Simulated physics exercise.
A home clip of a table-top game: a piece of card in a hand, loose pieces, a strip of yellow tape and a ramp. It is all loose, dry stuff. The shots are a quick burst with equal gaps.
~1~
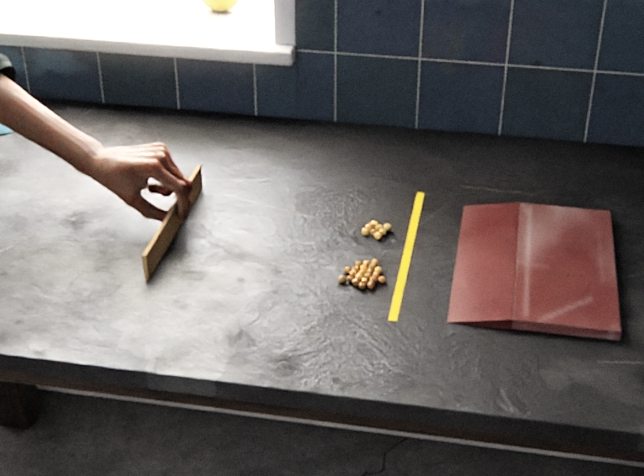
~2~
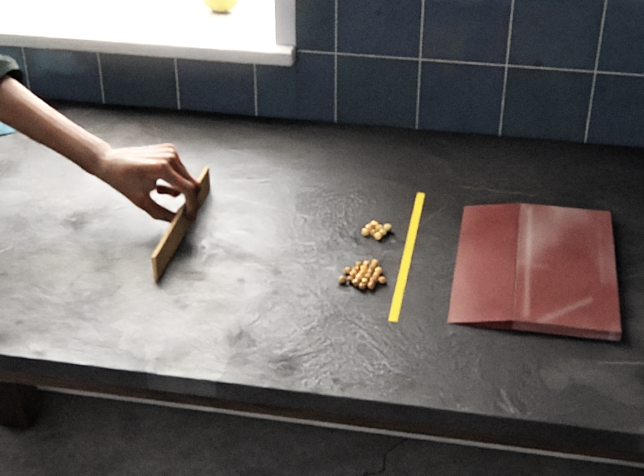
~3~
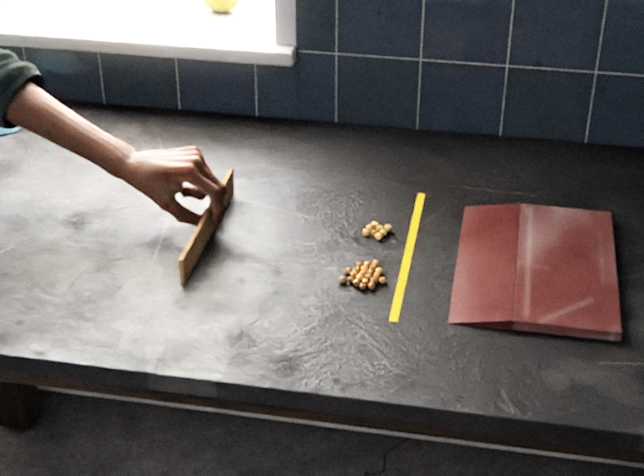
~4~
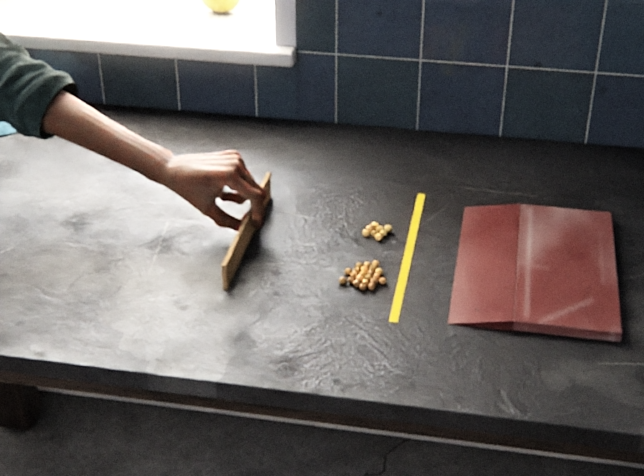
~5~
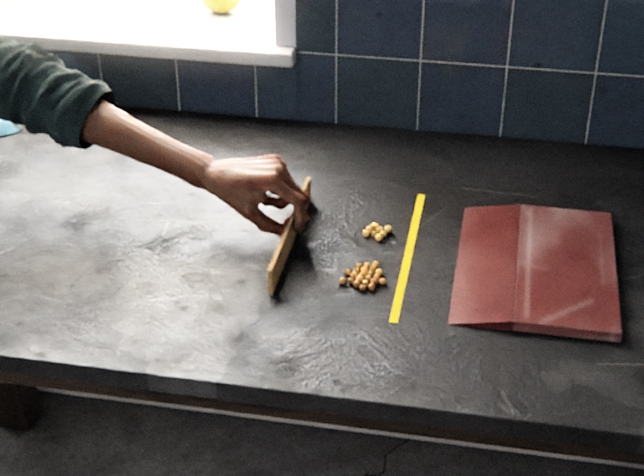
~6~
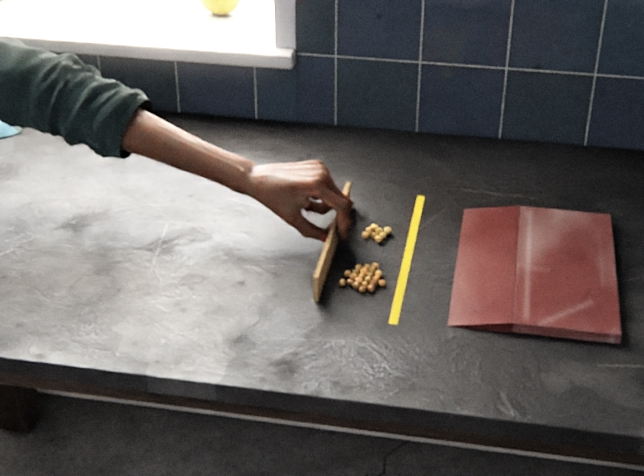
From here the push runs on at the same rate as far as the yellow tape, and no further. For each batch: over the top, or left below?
The front batch gets up on to the slab, in part at least and the back batch gets up on to the slab, in part at least.
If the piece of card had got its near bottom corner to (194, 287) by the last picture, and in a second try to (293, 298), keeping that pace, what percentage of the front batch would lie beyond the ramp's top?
In turn 0 and 100 in a hundred.
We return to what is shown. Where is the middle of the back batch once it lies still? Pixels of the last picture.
Close to (612, 244).
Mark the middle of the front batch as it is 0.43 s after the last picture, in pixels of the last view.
Near (578, 281).
Then, 0.07 s after the last picture, piece of card still moving, near (387, 231); front batch all short of the ramp; back batch all short of the ramp.
Then, 0.15 s after the last picture, piece of card stopped at the yellow tape; front batch about a quarter on the ramp, most short of the ramp; back batch most on the ramp, about a quarter short of the ramp.
Then, 0.43 s after the last picture, piece of card stopped at the yellow tape; front batch all past the top; back batch all past the top.
By the end, piece of card stopped at the yellow tape; front batch all past the top; back batch all past the top.
